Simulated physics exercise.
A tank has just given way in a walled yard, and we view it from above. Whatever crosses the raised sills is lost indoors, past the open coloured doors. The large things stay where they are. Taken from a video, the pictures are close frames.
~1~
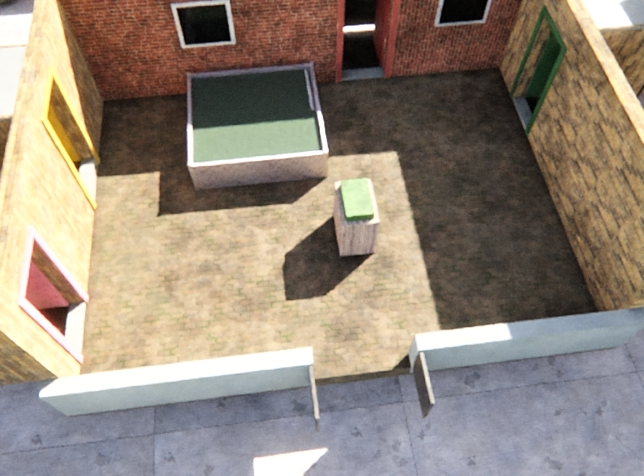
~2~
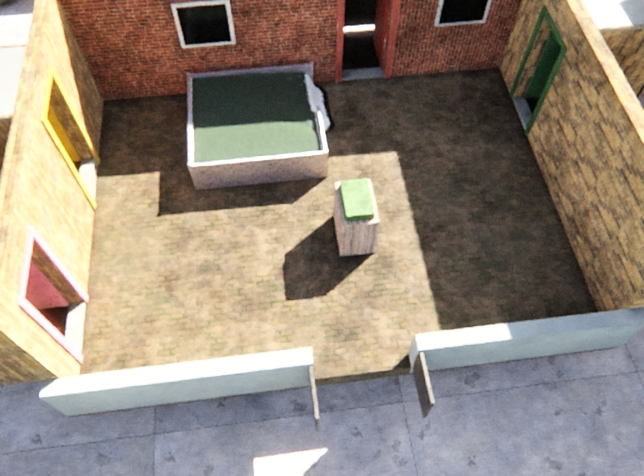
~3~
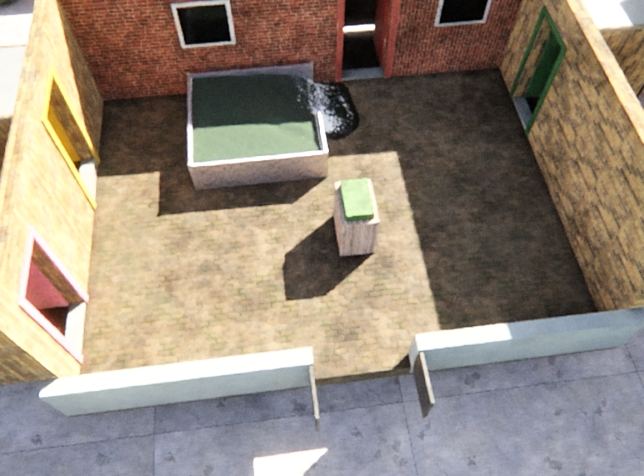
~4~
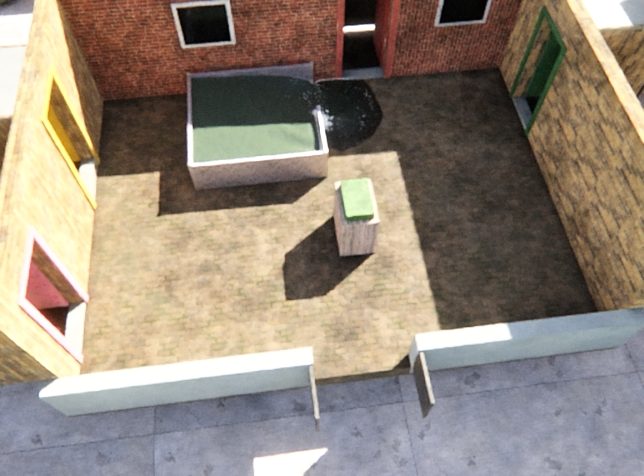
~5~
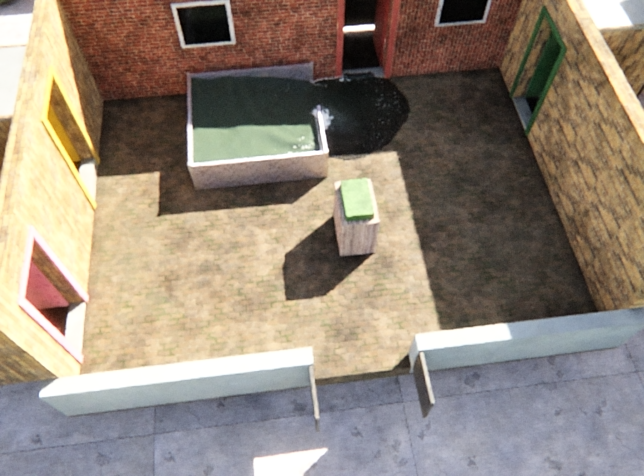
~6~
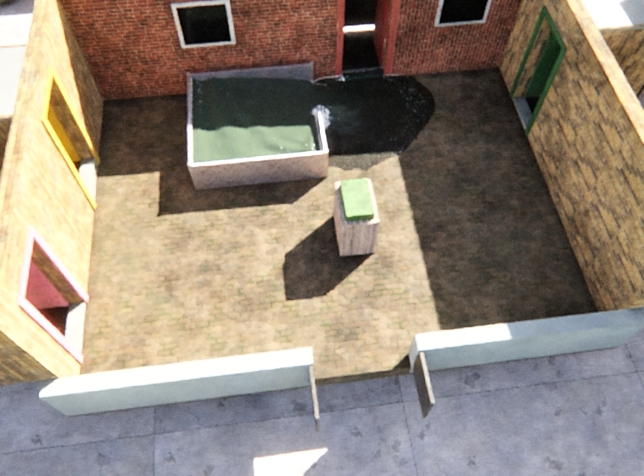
Water pours from the right side of the tank and spreads rightward across the walled yard.
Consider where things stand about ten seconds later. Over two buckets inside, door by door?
In order: The red door exceeds the allowance there; the pink door keeps inside the allowance there; the yellow door keeps inside the allowance there; the green door exceeds the allowance there.
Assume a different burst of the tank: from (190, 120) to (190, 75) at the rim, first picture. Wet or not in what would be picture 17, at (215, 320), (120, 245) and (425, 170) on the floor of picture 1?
Following the listed order, the three come out not reached, reached by the spill and not reached.
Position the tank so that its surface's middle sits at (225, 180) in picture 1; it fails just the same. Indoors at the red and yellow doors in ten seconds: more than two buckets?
Red door: Crosses the threshold. Yellow door: Falls short.
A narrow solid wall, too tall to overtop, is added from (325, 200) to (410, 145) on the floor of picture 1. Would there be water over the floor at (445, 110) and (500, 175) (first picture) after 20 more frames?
Result, in order: Swamped / swamped.
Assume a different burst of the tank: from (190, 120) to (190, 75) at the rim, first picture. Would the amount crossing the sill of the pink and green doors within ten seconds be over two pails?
Pink exceeds the limit, green falls short.
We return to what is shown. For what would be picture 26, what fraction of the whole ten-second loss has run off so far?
My reading is near 45 per cent.
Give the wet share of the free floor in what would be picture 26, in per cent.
My best guess is some 30 %.
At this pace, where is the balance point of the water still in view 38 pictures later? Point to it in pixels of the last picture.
I reckon somewhere around (388, 166).
A moment on, water covers 20 % of the floor; the red door over two buckets in, the pink door not reached, the yellow door not reached, the green door wet at the sill, nothing in.
Next, water covers 25 % of the floor; the red door over two buckets in, the pink door not reached, the yellow door not reached, the green door over two buckets in.
Then, water covers 30 % of the floor; the red door far over two buckets in, the pink door not reached, the yellow door not reached, the green door far over two buckets in.
Later, water covers 45 % of the floor; the red door far over two buckets in, the pink door not reached, the yellow door not reached, the green door far over two buckets in.
In the end, water covers 70 % of the floor; the red door far over two buckets in, the pink door not reached, the yellow door not reached, the green door far over two buckets in.
